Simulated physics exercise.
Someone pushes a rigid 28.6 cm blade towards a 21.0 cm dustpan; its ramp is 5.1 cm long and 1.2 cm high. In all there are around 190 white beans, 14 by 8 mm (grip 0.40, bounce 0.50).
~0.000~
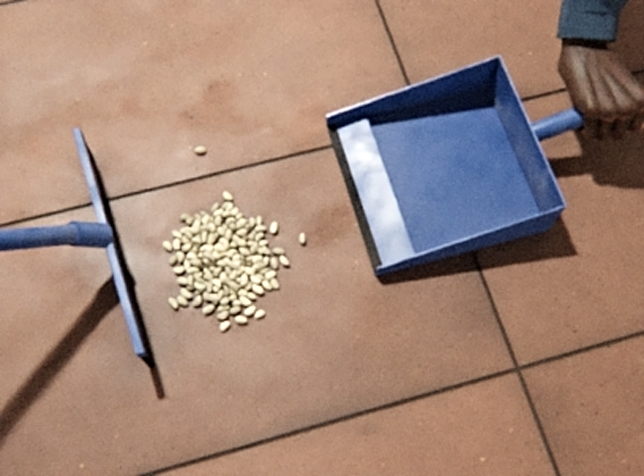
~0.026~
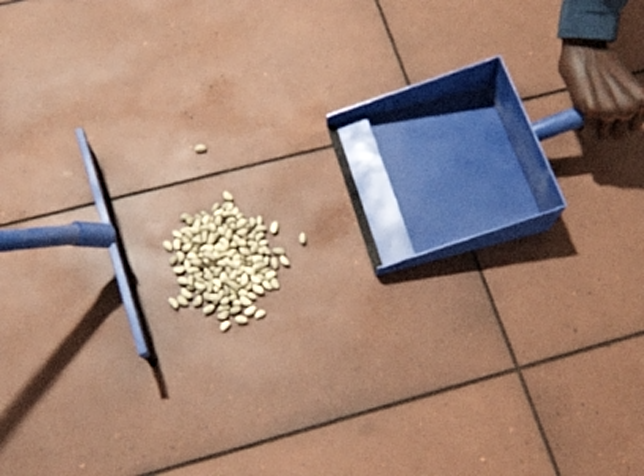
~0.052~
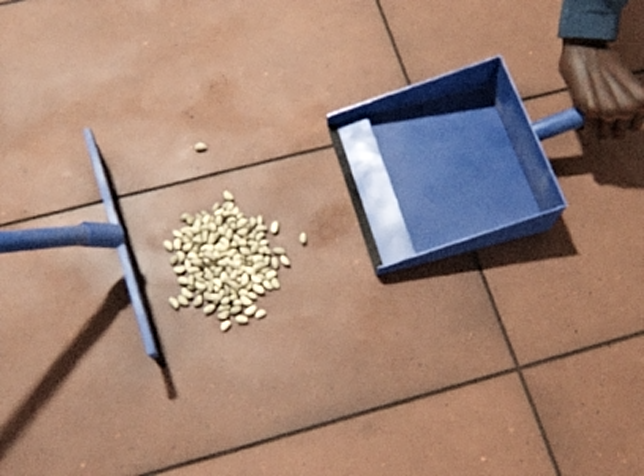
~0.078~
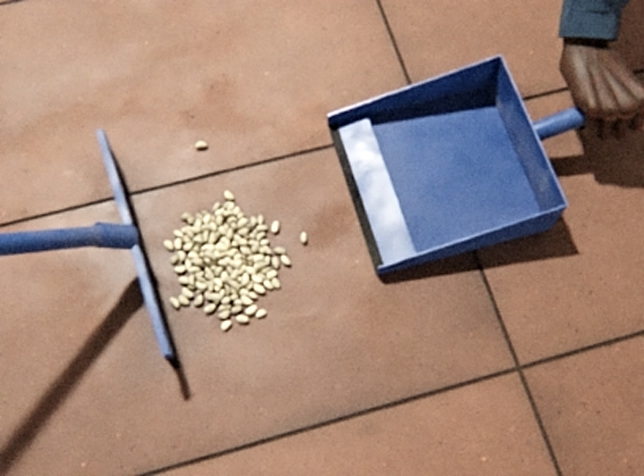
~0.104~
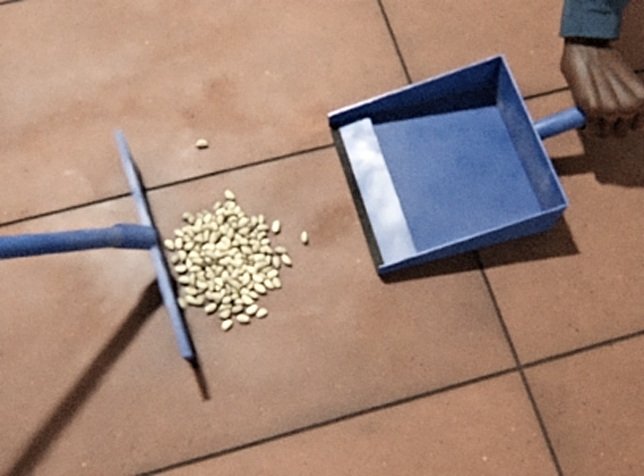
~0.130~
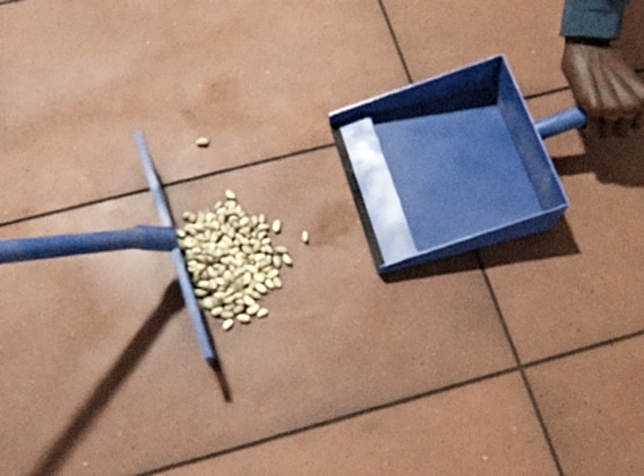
A blue blade on a handle slid rightward across the tiled floor and began pushing the left edge of a pile of white beans, while a hand held a blue dustpan on the right.
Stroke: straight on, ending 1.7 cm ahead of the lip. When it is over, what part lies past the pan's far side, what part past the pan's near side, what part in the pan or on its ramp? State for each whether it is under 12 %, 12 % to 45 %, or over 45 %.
At the end, far side: Small. Near side: Moderate. Pan: Moderate.
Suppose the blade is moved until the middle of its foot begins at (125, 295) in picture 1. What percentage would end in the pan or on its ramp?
Something close to 30 percent.
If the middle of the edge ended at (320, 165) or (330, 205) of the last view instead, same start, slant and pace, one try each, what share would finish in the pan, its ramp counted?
Close to 60 and 55 in a hundred, in that order.
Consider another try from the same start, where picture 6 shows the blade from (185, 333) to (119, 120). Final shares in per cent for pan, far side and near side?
Pan 50 % / far 5 % / near 10 %.
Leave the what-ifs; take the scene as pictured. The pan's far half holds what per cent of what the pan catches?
Some 30 per cent.
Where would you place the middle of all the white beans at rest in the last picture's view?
Approximately (377, 232) in the last view.
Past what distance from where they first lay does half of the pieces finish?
It works out to roughly 18 cm.
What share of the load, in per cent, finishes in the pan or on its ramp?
I'd say around 40 percent.
After 0.26 s, middle of the blade 12 cm from the lip; 0 % over the lip, far side 0 %, near side 15 %.
After 0.35 s, middle of the blade 5 cm from the lip; 0 % over the lip, far side 0 %, near side 25 %.
After 0.57 s, middle of the blade 3 cm from the lip; 40 % over the lip, far side 0 %, near side 30 %.
In the end, at 2.6 s, far side 0 %, near side 30 %, pan 40 %, in front of the lip or behind the blade 35 %.
